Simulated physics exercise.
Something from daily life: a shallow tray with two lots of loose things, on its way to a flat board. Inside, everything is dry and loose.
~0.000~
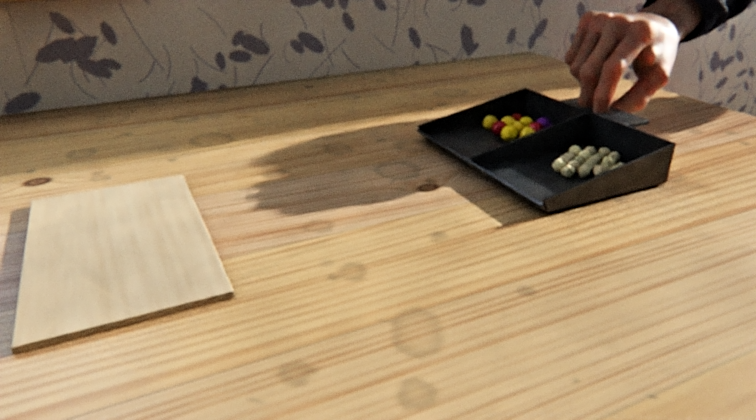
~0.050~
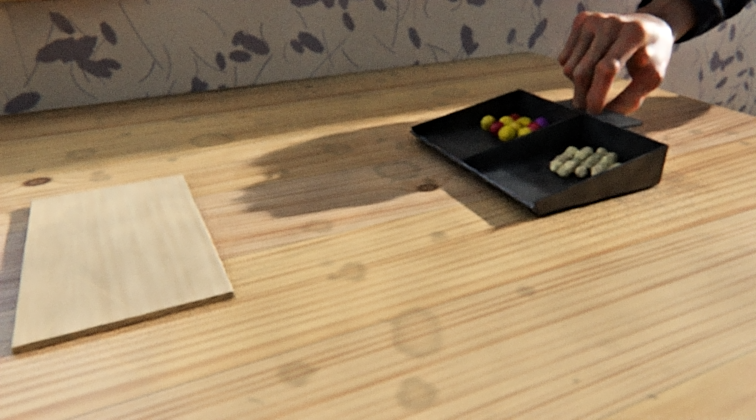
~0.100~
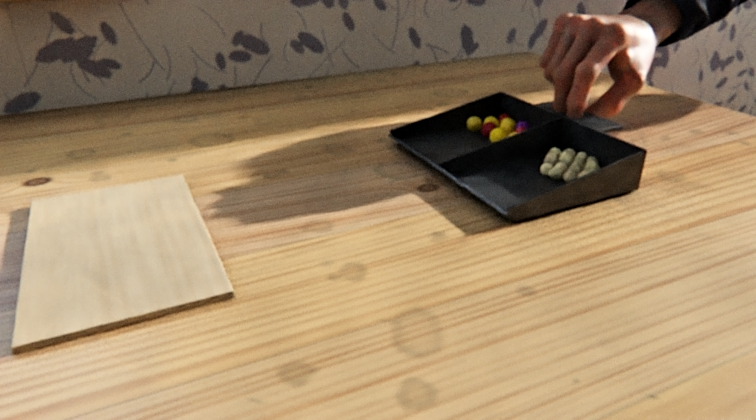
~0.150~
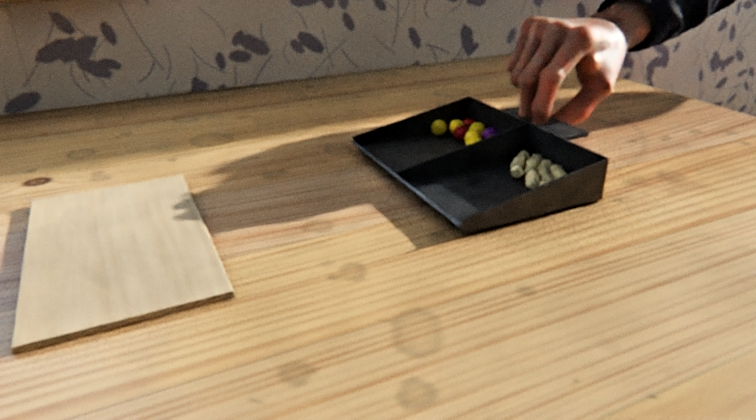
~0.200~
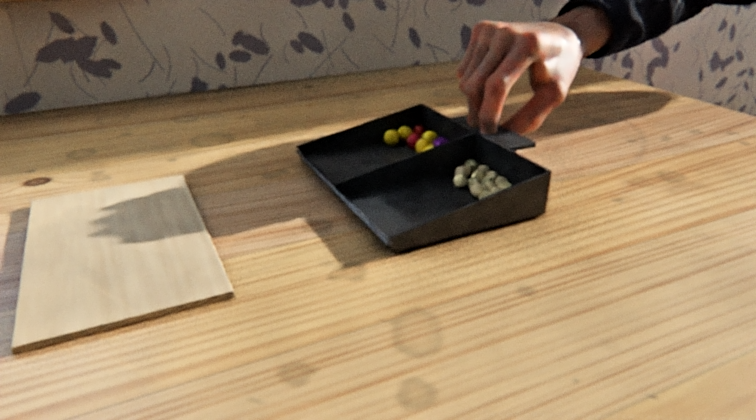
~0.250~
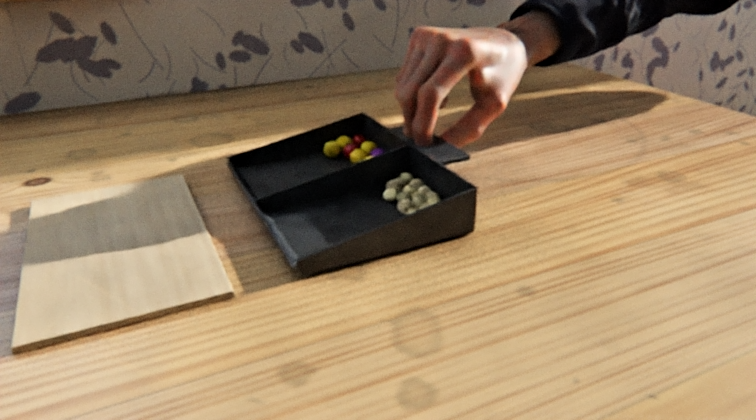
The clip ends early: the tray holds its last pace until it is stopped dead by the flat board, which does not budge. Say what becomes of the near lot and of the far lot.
Well, the near lot tips some over, and as for the far lot, it tips some over.
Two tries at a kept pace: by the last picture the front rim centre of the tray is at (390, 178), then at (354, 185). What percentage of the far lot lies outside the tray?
The first try gives 30 percent, the second 50 percent.
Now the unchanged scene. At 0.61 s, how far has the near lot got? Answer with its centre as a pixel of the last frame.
(232, 243).
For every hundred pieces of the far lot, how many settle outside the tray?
My estimate is close to 70 per cent of the pieces.
Around 0.28 s, tray still sliding, front rim near (215, 213); near lot all inside; far lot all inside.
Around 0.40 s, tray stopped at the flat board; near lot about a quarter out of the tray; far lot about a third out of the tray.
Around 0.61 s, tray stopped at the flat board; near lot about a third out of the tray; far lot about two thirds out of the tray.
Finally (1.4 s), tray stopped at the flat board; near lot about a third out of the tray; far lot about two thirds out of the tray.
